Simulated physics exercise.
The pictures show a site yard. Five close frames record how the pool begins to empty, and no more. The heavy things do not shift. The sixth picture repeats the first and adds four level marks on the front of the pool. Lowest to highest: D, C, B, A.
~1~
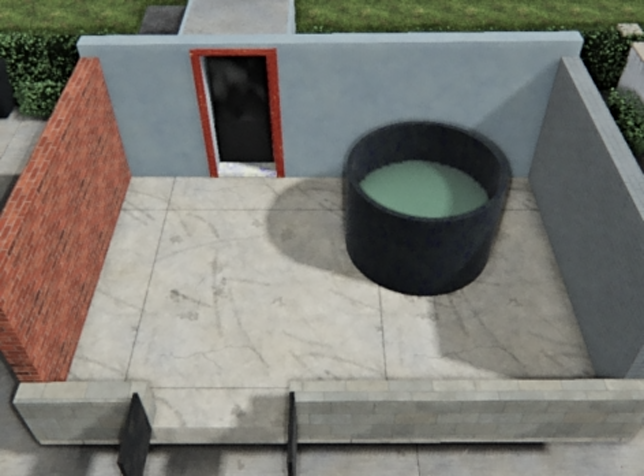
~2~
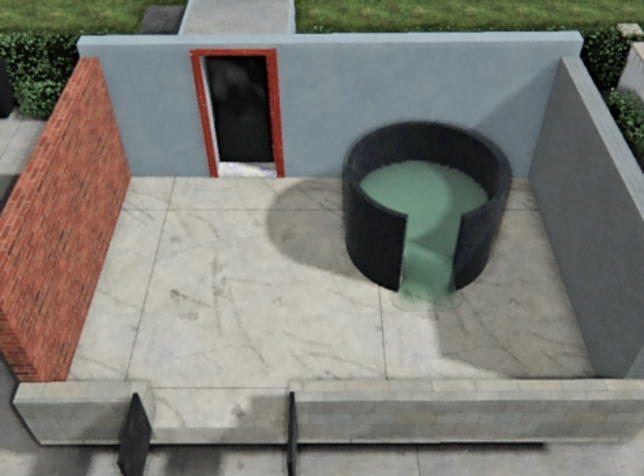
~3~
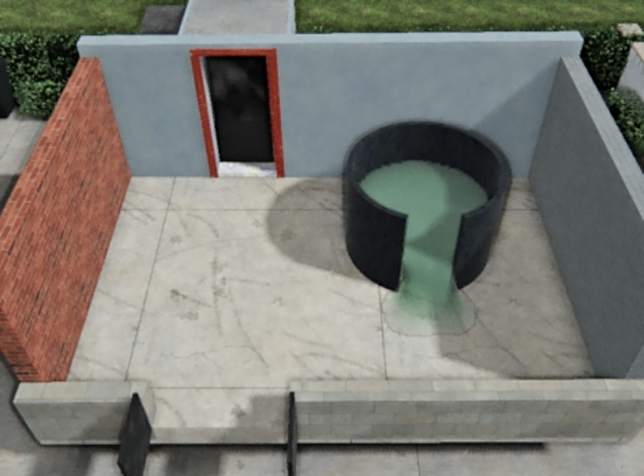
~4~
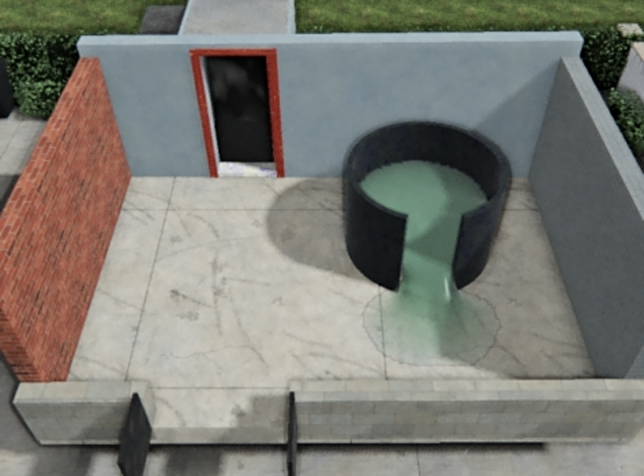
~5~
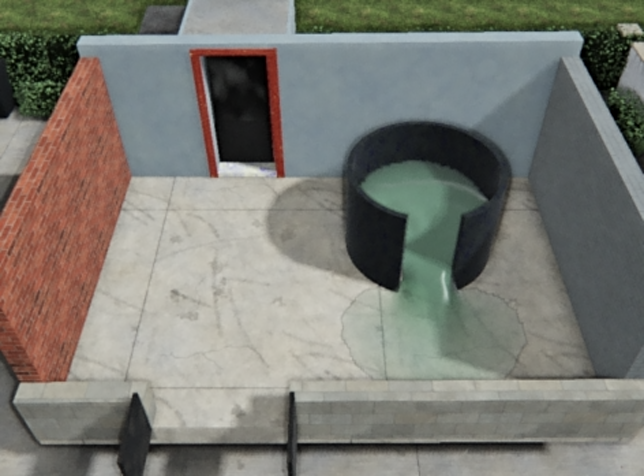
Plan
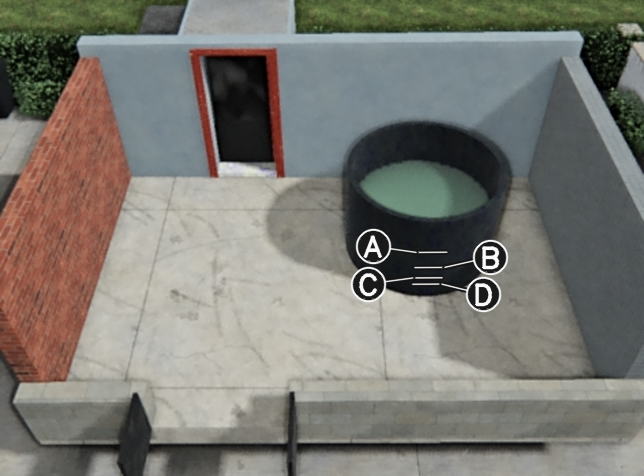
At the start, greenish water sits still in a round dark pool inside a walled yard with a red-framed doorway. A gap then appears in the pool's front side, and water pours through it onto the pale paving, spreading in a widening, thin puddle across the ground in front.
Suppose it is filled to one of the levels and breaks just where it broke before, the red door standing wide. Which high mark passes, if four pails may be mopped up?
Level A just does it.
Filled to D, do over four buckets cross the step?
No.
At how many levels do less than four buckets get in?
All of them.
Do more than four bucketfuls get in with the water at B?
No, that is safe.
On the marked copy, A at (431, 252); B at (429, 267); C at (427, 277); D at (426, 284); from the bottom up D, C, B, A.
Choosing A, a bucket or two gets in.
Choosing B, nothing gets over.
Choosing C, nothing gets over.
Choosing D, nothing gets over.
